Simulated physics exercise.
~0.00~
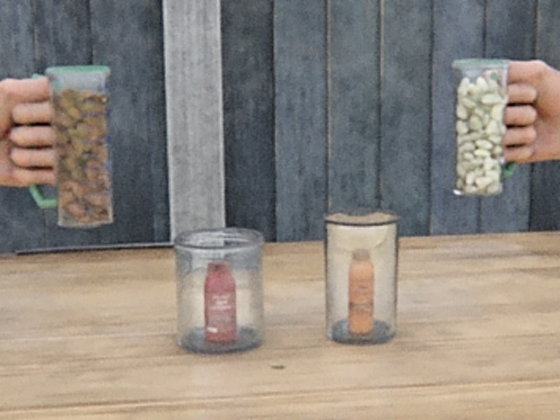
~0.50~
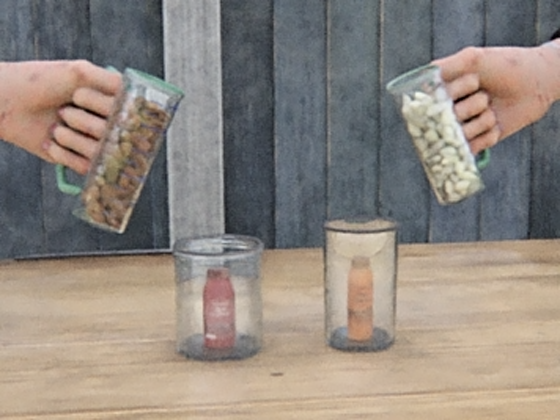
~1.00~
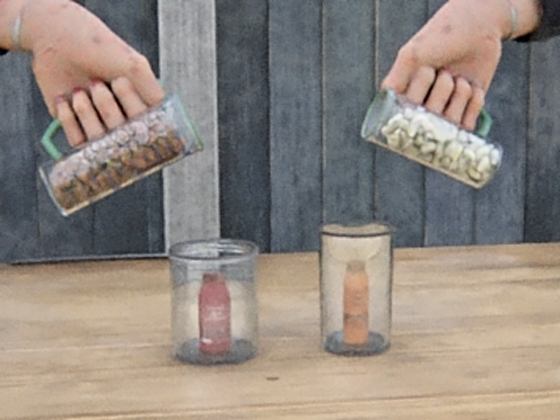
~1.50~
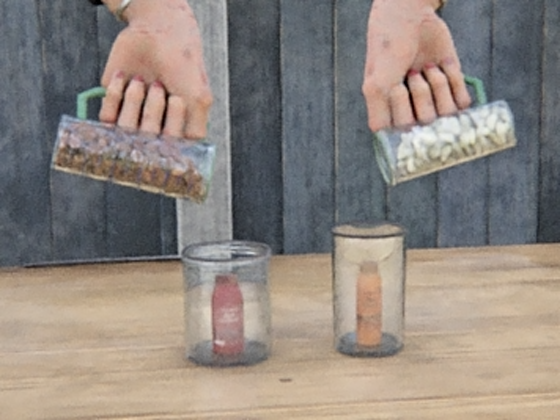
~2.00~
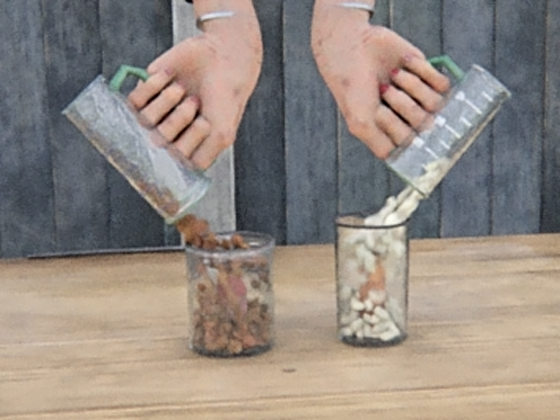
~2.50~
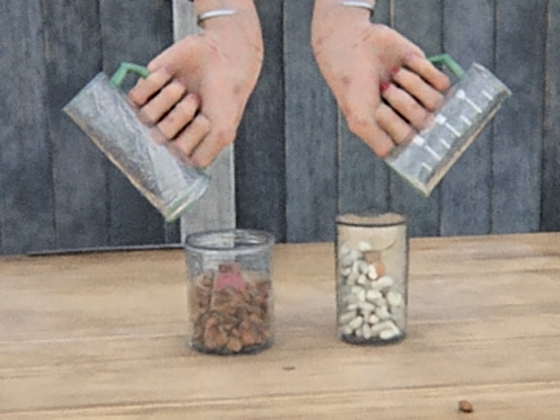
On a pale wooden table before a dark plank wall, seen from the front by a slightly swaying camera, a wide clear jar holds a small red bottle and a narrower glass holds an orange one. Two hands bring in clear cups with green handles, brown pieces at left and whitish ones at right. The hands tip the cups onto their sides, still full, then turn them further and pour. The pieces tumble in around the bottles until both cups are empty. Each container ends about two thirds full, both bottles still showing, with one brown piece lying on the table.
